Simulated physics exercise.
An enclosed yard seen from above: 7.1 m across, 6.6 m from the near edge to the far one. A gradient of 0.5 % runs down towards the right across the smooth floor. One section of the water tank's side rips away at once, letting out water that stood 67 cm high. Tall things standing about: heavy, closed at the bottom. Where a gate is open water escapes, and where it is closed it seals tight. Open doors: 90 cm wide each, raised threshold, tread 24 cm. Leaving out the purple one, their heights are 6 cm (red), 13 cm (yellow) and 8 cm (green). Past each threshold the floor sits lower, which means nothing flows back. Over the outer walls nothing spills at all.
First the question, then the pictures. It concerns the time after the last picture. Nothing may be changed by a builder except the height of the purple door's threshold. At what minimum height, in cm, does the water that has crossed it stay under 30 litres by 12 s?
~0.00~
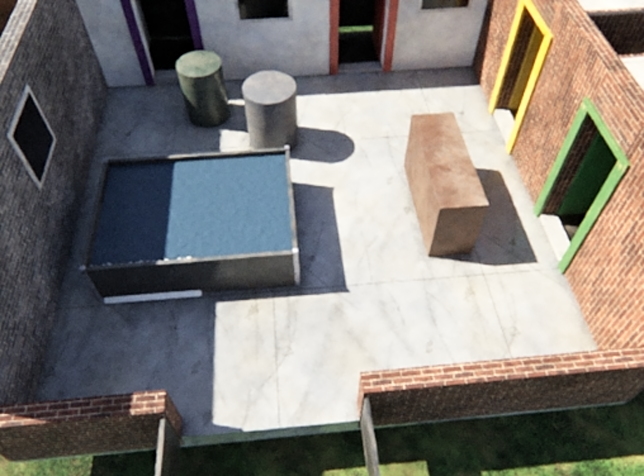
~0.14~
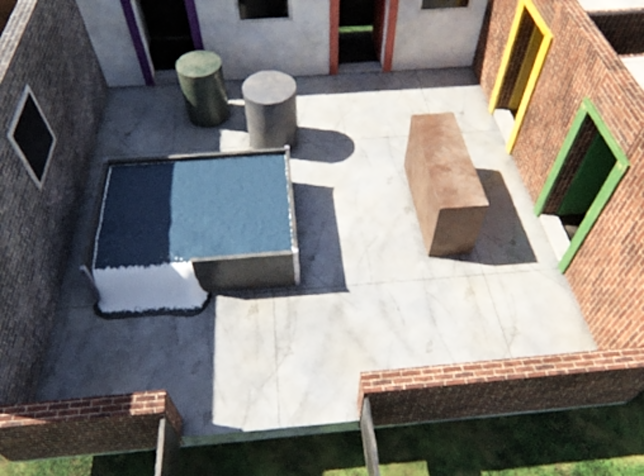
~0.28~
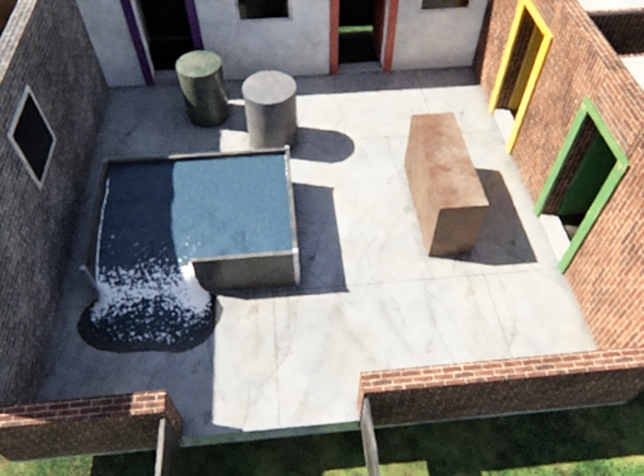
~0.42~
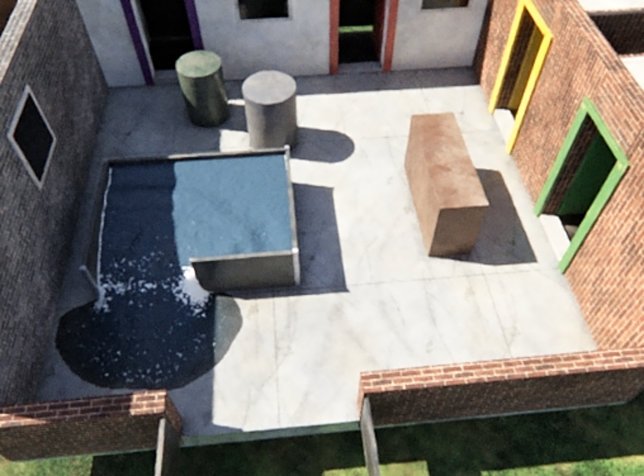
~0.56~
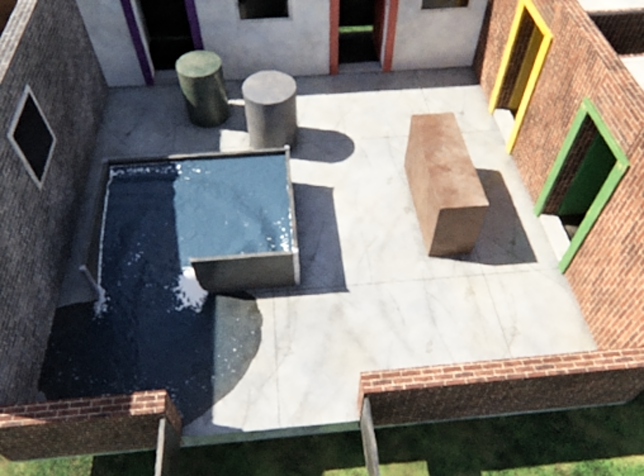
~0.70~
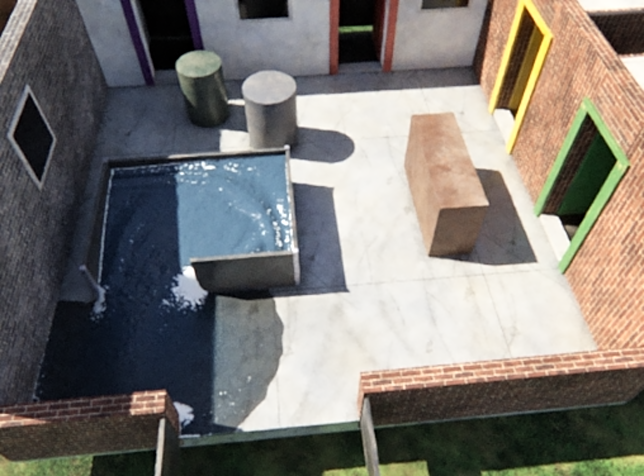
From about 8 cm.
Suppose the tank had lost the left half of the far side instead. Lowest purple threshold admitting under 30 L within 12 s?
In that case about 34 cm.
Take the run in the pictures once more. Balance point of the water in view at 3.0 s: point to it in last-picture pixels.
I'd put it close to (180, 286).
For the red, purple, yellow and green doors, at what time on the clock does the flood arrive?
Red 6.0 s, purple 4.0 s, yellow 6.0 s, green 4.5 s.
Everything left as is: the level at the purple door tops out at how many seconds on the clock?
At about 5.0 s.
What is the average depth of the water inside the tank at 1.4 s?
On average, around 47 cm.
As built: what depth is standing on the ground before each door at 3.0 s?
Lab note, depth in cm: Red 0; purple 0; yellow 0; green 0.
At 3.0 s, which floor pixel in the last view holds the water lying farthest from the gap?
Look about (478, 389) in the last picture.
After 1.4 s water covers 10 % of the floor, deepest (60 cm) near (29, 431); it has not reached the purple door.
After 3.0 s water covers 25 % of the floor, deepest (36 cm) near (45, 429); it has not reached the purple door.
After 12.0 s water covers 95 % of the floor, deepest (12 cm) near (502, 143); 7 cm at the purple door, 1 litre in over its 14 cm threshold.
At the purple door as built, the water arrived by 4.2 s and peaked near 13 cm at 5.0 s.
Run again over the same 12 s with other heights there, 54 litres in over 6.5 cm, 21 litres over 9 cm. The limit of 30 litres is kept from about 8 cm up.
